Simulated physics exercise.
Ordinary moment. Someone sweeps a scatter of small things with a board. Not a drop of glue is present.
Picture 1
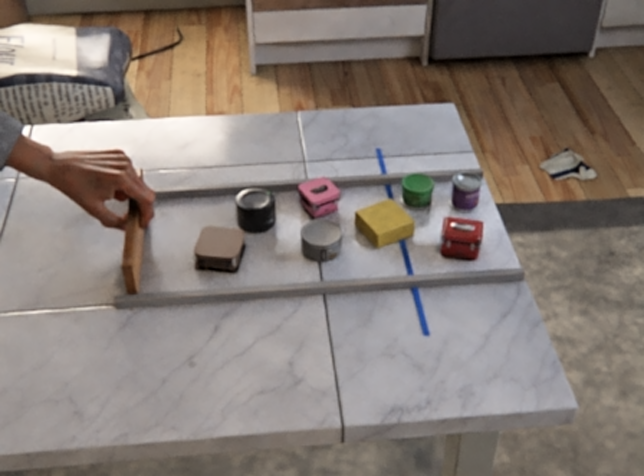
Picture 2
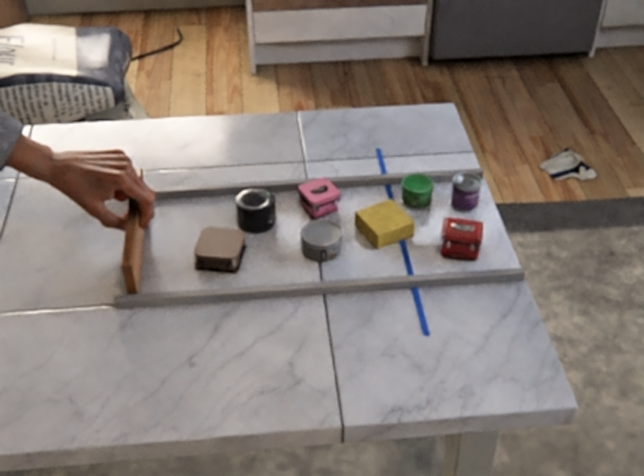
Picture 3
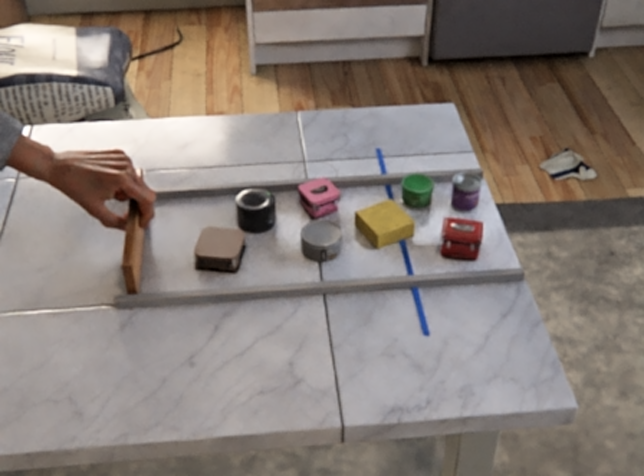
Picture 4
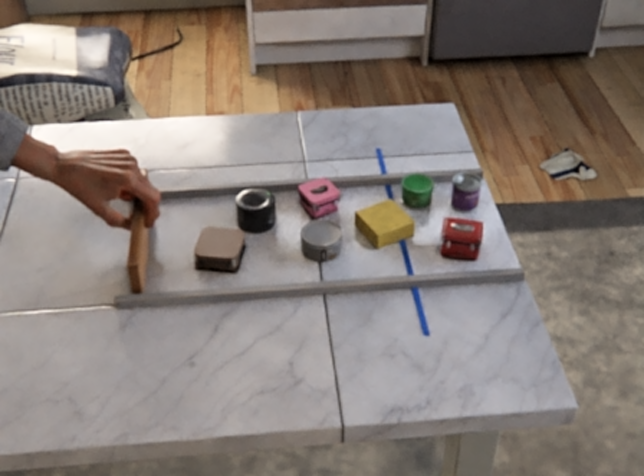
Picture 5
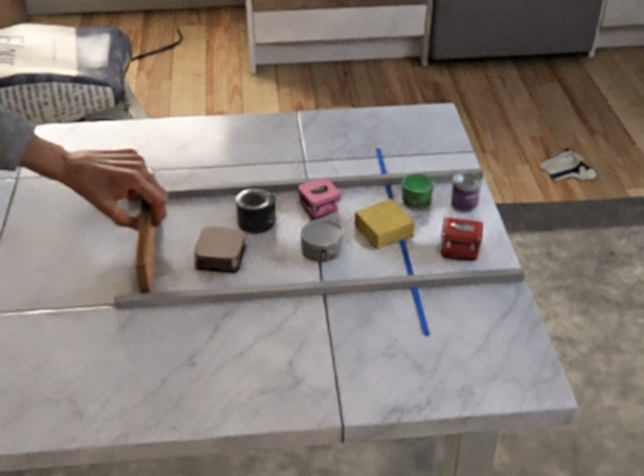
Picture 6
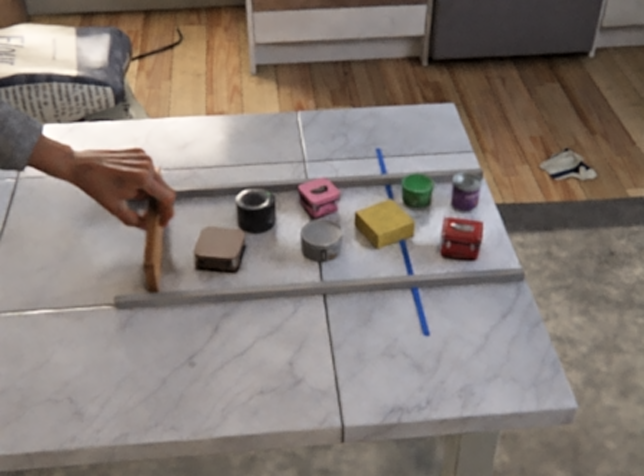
A hand held a wooden board upright at the left of a marble-topped table and slid it slightly to the right, while the small tins, cases and yellow block ahead of it stayed still.
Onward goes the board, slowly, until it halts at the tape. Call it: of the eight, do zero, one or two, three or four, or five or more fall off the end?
Zero fall off.
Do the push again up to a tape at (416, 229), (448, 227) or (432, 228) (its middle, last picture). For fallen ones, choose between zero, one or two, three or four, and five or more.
1 or 2; three to four; 1 or 2.
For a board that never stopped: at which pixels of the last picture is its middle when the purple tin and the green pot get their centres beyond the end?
The middle is at (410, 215) when it's the purple tin, and at (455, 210) when it's the green pot.
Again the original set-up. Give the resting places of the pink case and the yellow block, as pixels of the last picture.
Pink case at (405, 185), yellow block at (456, 208).
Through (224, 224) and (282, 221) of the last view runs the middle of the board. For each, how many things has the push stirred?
Up to then 1, and up to the other point 4.
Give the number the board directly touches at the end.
The number is 3.
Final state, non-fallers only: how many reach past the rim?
Count of overhanging things: 2.
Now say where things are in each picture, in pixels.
In the first picture, purple tin (466, 193); red case (461, 239); green pot (417, 192); board (135, 230); tape (399, 230).
In the second picture, red case (461, 239); yellow block (384, 224).
In the third picture, green pot (417, 192); black lid (256, 211).
In the fourth picture, purple tin (466, 193); pink case (319, 199).
In the fifth picture, red case (461, 239); brown case (220, 250).
In the sixth picture, purple tin (466, 193); red case (461, 239); green pot (417, 192); board (156, 229); tape (399, 230).
Soon after, none off yet; purple tin at rest near (466, 193); red case at rest near (461, 239); green pot at rest near (417, 192).
In the end, the number that fall off is zero.
